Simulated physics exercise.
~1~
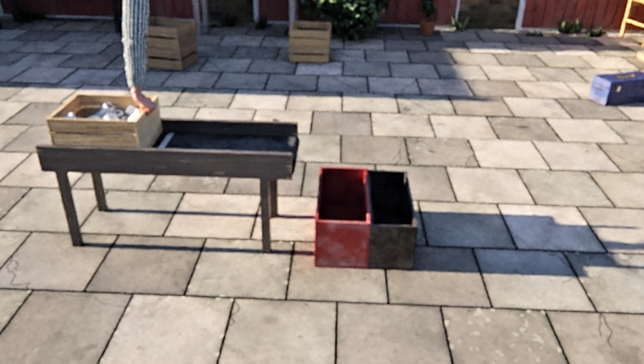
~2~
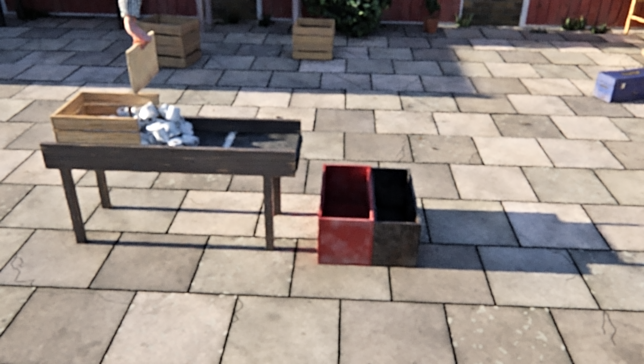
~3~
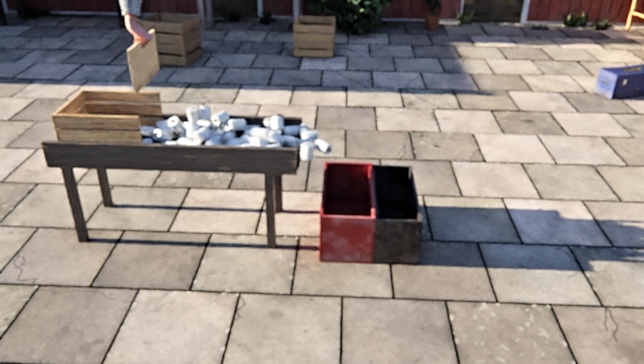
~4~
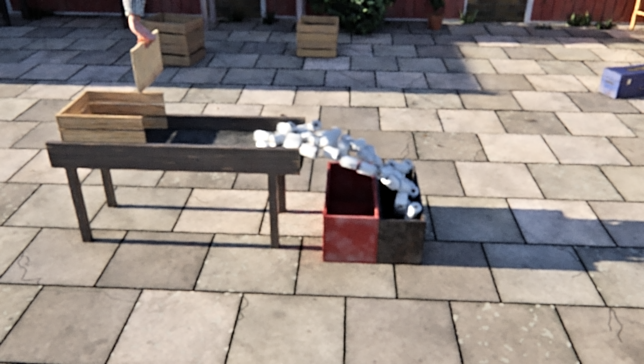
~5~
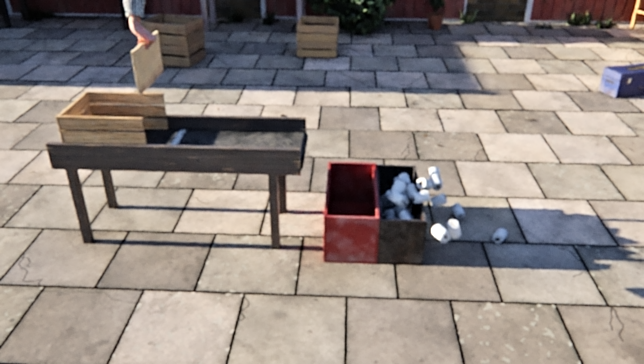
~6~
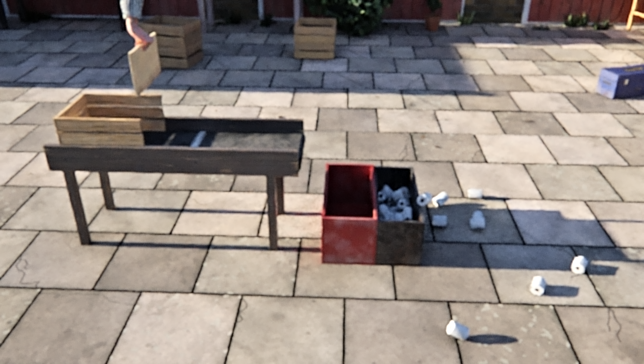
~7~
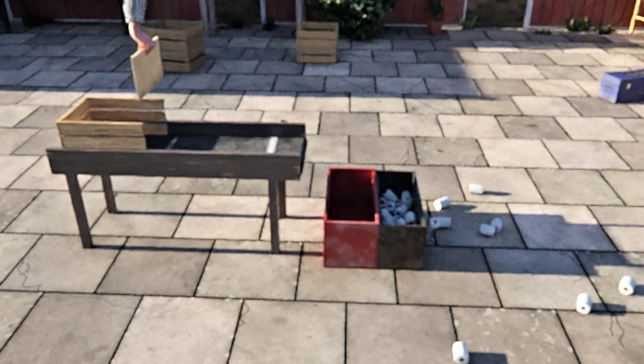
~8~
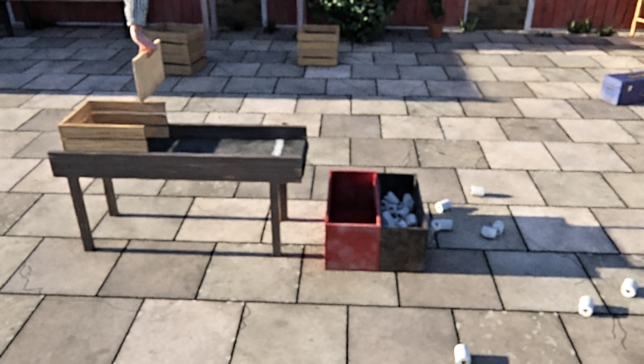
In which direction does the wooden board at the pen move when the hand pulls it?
The board moves up, out of the end of the wooden pen, and the hand keeps holding it there.
